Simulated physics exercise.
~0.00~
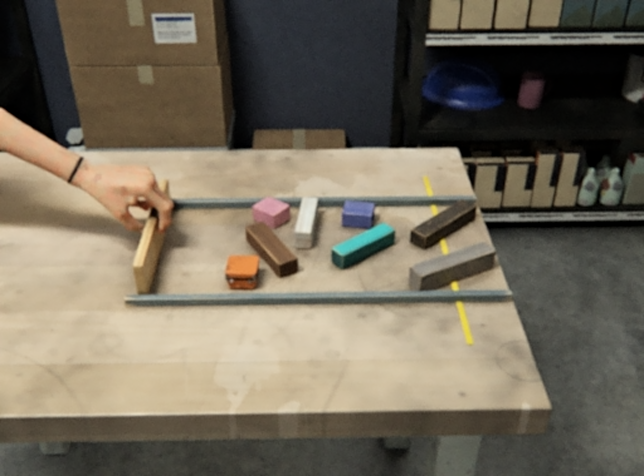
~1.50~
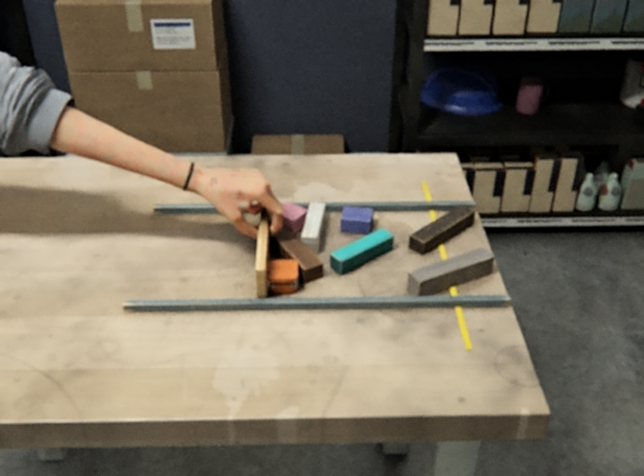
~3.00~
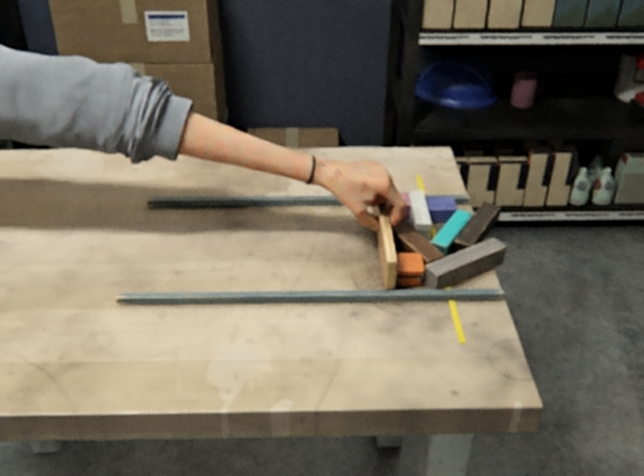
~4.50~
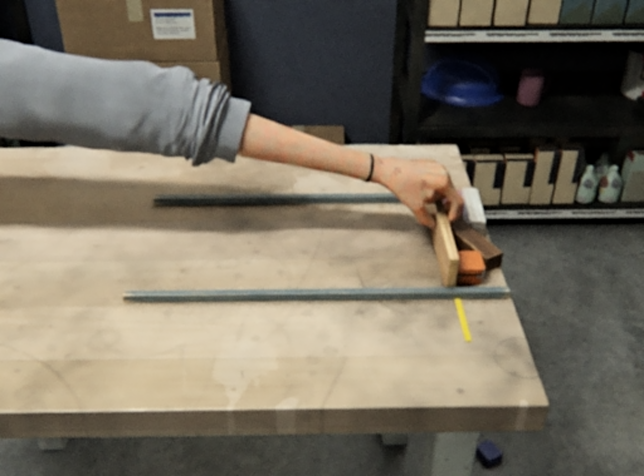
A hand pushes a board rightward, sweeping colorful blocks along until several drop off the table.
